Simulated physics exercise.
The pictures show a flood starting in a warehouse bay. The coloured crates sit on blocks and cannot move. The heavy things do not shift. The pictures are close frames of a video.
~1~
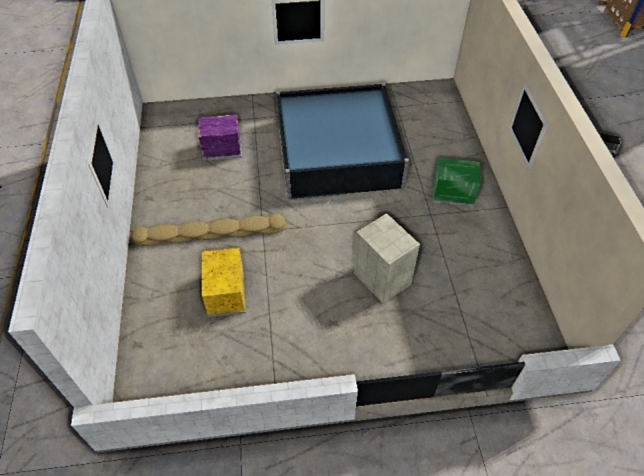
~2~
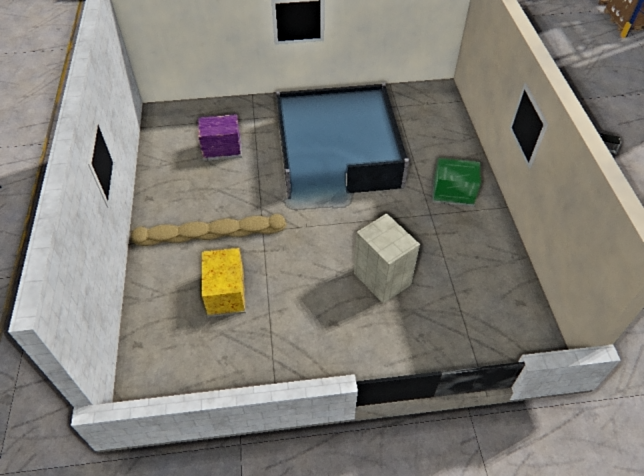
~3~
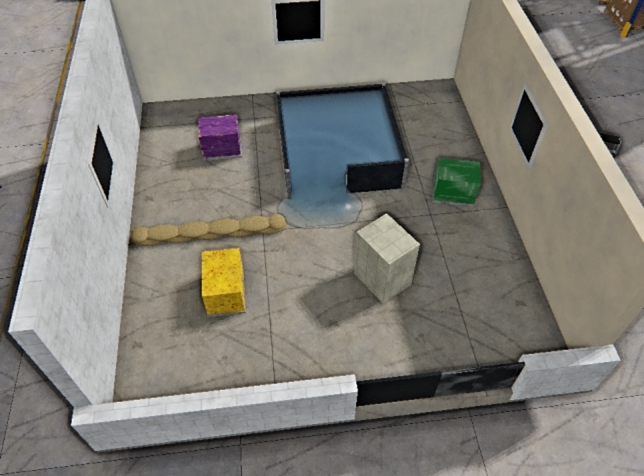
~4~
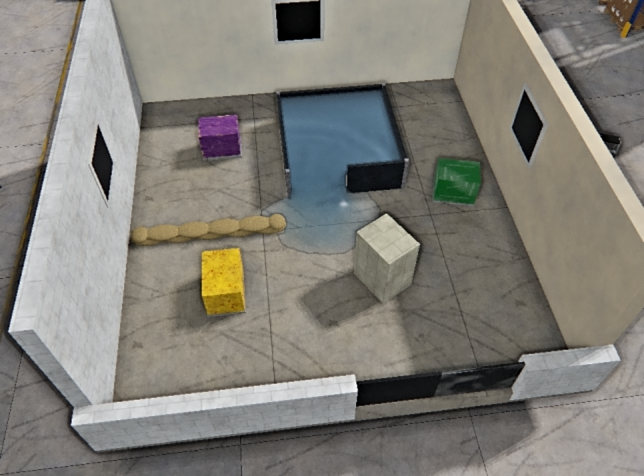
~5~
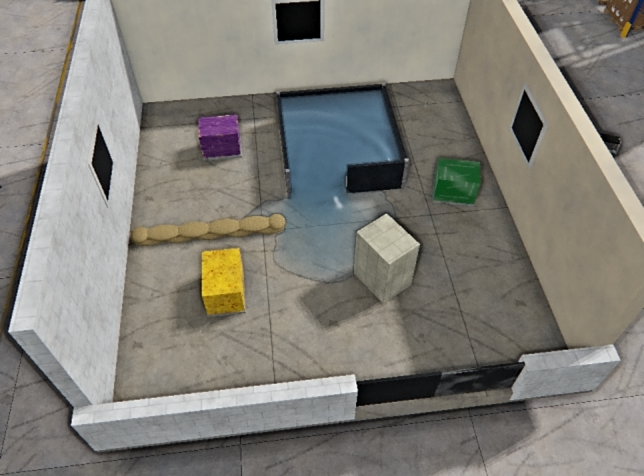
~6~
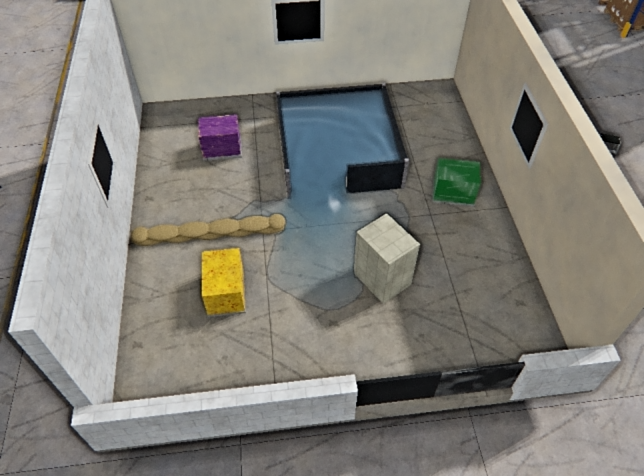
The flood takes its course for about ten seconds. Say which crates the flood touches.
In the end: The purple crate escapes dry; the yellow crate is wetted; the green crate is wetted.
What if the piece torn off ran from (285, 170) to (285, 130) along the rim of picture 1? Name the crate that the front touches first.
The purple crate.
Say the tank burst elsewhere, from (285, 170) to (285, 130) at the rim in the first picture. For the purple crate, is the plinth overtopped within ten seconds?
One by one: The purple crate is topped.
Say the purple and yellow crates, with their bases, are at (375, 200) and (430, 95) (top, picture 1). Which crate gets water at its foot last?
The yellow one.
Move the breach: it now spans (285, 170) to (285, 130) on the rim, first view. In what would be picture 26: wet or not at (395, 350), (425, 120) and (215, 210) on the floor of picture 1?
One after the other: Dry, clear, flooded.
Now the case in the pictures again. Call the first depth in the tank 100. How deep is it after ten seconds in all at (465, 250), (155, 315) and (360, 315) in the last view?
In turn 12, 14 and 6 in a hundred.
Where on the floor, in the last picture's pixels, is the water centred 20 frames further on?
Roughly at (322, 230).
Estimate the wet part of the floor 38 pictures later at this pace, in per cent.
Close to 65 %.
A moment on, water covers 25 % of the floor; the purple crate not reached, the yellow crate water round its plinth, the green crate not reached.
Next, water covers 35 % of the floor; the purple crate not reached, the yellow crate water round its plinth, the green crate water round its plinth.
Then, water covers 50 % of the floor; the purple crate water round its plinth, the yellow crate water round its plinth, the green crate water round its plinth.
Later, water covers 65 % of the floor; the purple crate water round its plinth, the yellow crate water round its plinth, the green crate water round its plinth.
In the end, water covers 95 % of the floor; the purple crate stayed above the water, the yellow crate was topped, the green crate was topped.
